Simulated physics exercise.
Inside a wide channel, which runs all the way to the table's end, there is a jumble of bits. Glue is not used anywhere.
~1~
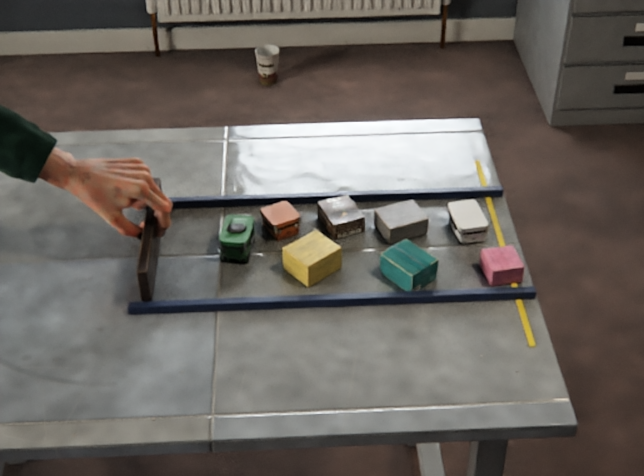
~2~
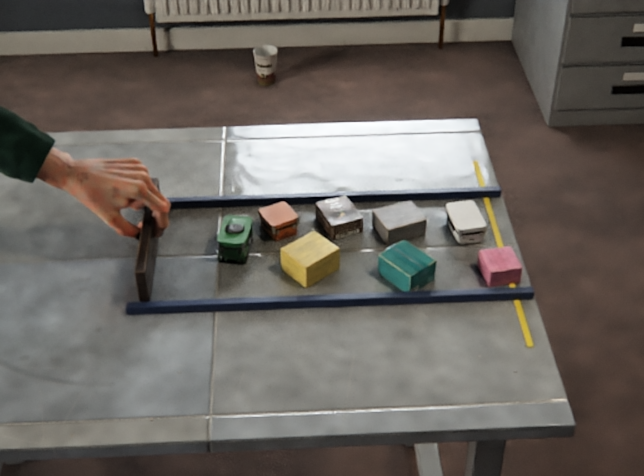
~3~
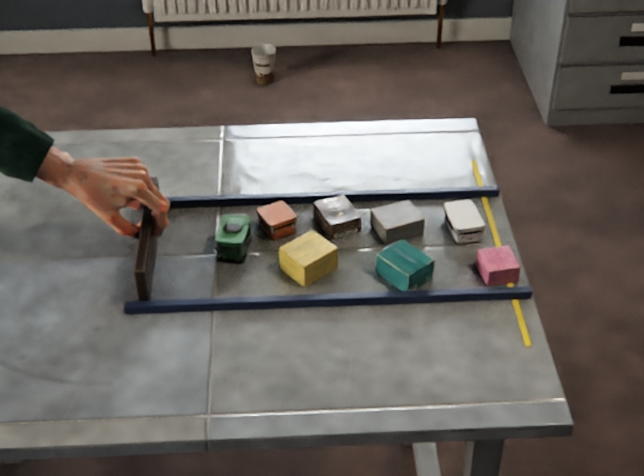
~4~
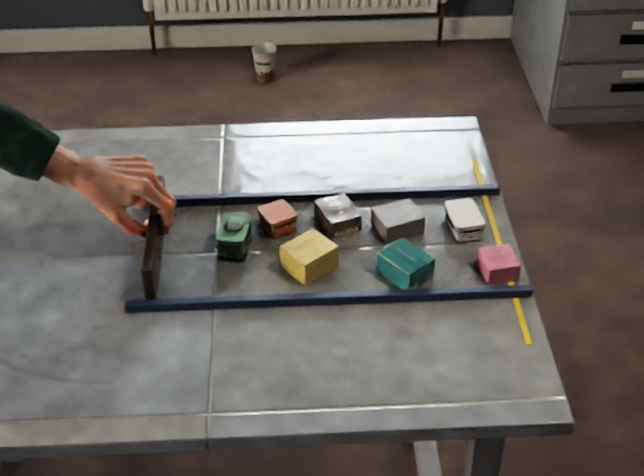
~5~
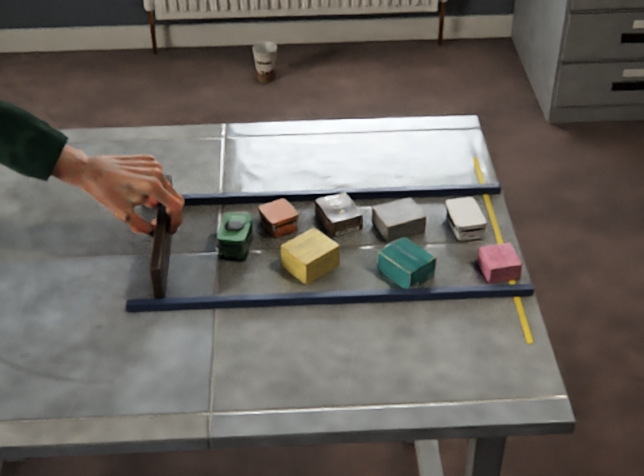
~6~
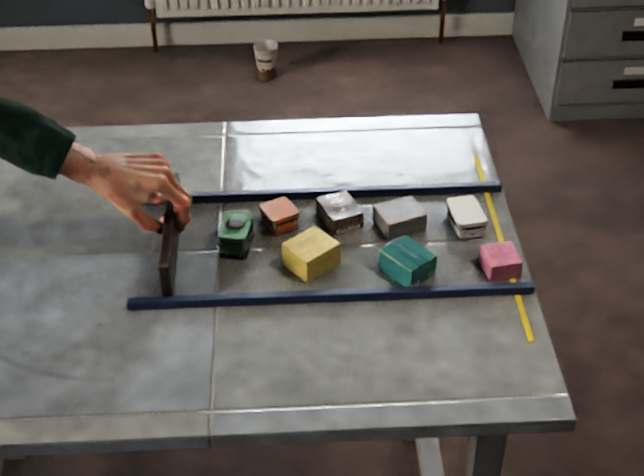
On a grey table in a room with a radiator and drawers, a hand holds a dark board upright at the left of a channel between two blue rails, with eight coloured blocks scattered inside. The board stays nearly still at first, then the hand slides it slightly right, while the blocks stay put.
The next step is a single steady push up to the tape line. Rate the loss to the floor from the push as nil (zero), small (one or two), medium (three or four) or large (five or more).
The loss is large.
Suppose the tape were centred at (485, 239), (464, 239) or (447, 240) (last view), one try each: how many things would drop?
Per try in turn: 5, 4, 3.
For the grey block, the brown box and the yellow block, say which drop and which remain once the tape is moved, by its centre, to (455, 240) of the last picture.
Going one by one, the grey block ends up off, the brown box is not lost, the yellow block is not lost.
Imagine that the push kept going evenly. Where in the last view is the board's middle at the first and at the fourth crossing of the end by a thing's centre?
At (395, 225) for the first, at (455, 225) for the fourth.
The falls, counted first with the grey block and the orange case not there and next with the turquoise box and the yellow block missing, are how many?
First try: 5 fallen; other try: 3.
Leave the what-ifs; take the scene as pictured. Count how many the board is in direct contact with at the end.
Tally at the end: 2.
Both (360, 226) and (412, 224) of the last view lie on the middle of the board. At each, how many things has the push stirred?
Moved so far: 7, then 8.
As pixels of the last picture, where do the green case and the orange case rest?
The one named first is at (513, 222), the next at (506, 198).
Soon after, none off yet; pink block at rest near (500, 261); white case at rest near (466, 218); grey block at rest near (400, 217).
Then, none off yet; pink block moving near (505, 262); white case moved about its own width near (519, 224); grey block moved well along near (483, 222).
At rest, the number that fall off is five or more; fallen, yellow block, brown box, turquoise box, grey block, white case and pink block.
